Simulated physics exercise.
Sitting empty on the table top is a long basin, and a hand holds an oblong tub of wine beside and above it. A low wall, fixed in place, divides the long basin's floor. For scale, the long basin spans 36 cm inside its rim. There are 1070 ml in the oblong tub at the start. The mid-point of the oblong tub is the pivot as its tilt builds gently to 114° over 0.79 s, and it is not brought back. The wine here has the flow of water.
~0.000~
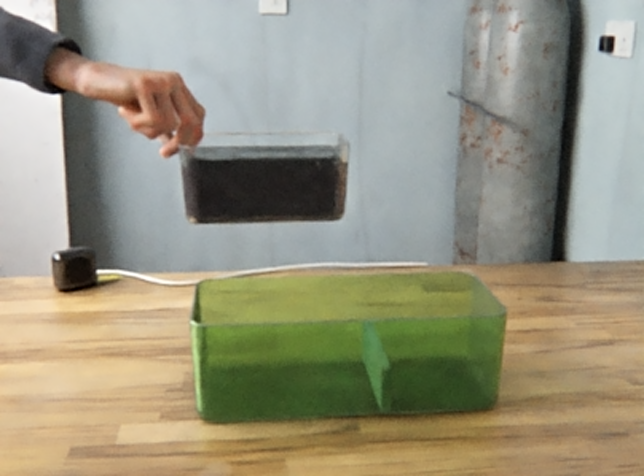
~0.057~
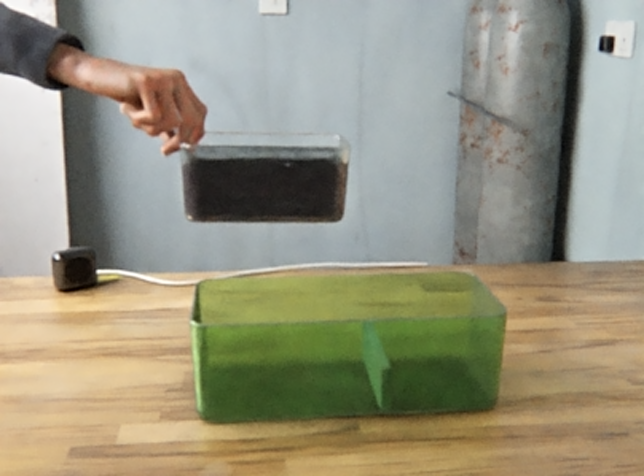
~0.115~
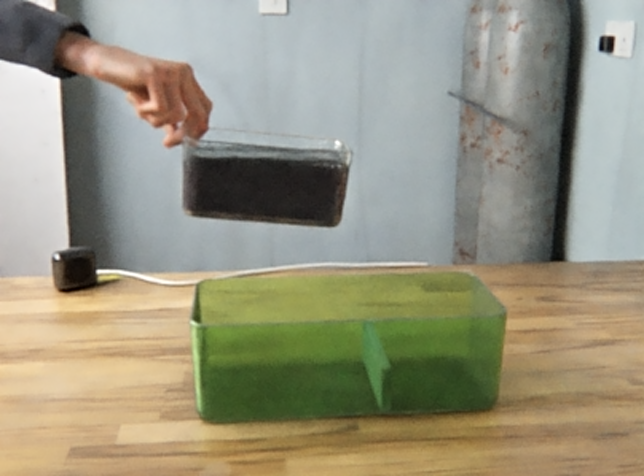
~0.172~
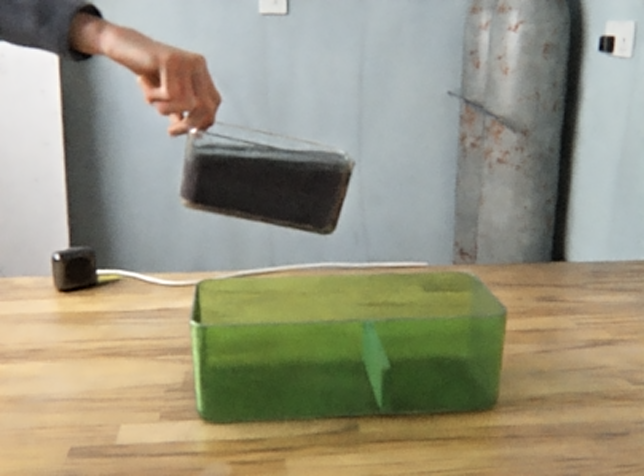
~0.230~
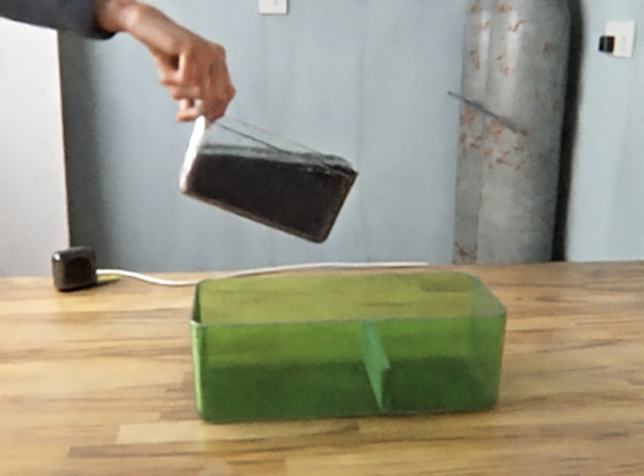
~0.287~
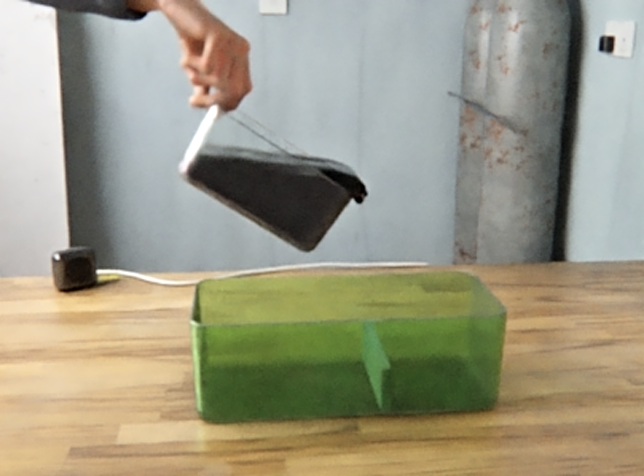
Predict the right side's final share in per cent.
The right side finishes with roughly 54 per cent.
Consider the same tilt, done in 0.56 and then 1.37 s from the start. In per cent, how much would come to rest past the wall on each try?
Respectively 45 and 70 %.
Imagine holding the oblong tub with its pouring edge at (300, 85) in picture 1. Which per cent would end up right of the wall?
35 %.
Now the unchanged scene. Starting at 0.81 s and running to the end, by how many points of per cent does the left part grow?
It comes to some 9 per cent.
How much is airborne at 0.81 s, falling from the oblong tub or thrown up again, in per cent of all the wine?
18 per cent or so.
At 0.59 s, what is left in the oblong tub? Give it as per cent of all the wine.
Roughly 14 percent.
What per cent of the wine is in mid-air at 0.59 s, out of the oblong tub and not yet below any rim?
34 %.
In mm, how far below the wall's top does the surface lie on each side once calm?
The left comes to roughly 40 mm and the right to roughly 24 mm.
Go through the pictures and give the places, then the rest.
In the first picture, it leans 0°; its right rim is at (344, 140); the wine meets the walls at (186, 155) and (341, 153); the long basin's rim runs from (194, 303) to (490, 293); the wall's top is at (376, 344).
In the second picture, it leans 1°; its right rim is at (345, 142); the wine meets the walls at (186, 154) and (342, 153).
In the third picture, it leans 6°; its right rim is at (347, 149); the wine meets the walls at (187, 151) and (344, 155).
In the fourth picture, it leans 13°; its right rim is at (350, 159); the wine meets the walls at (189, 150) and (347, 158).
In the fifth picture, it leans 22°; its right rim is at (351, 173); the wine meets the walls at (190, 151) and (347, 165); 2 per cent is over the edge.
In the sixth picture, it leans 33°; its right rim is at (350, 189); the wine meets the walls at (188, 149) and (344, 176); 8 per cent is over the edge.
Then, 0.59 s in, the tilt is 97° and 15 per cent is still to pour, 4 is left of the wall and 46 right of it.
Then, 0.81 s in, the tilt is 114° and 2 per cent is still to pour, 32 is left of the wall and 47 right of it.
Then, 1.04 s in, the tilt is 114° and 0 per cent is still to pour, 39 is left of the wall and 56 right of it.
Then, 1.29 s in, the tilt is 114° and 0 per cent is still to pour, 41 is left of the wall and 54 right of it.
Finally, 41 per cent lies left of the wall, 54 right of it and 5 outside.
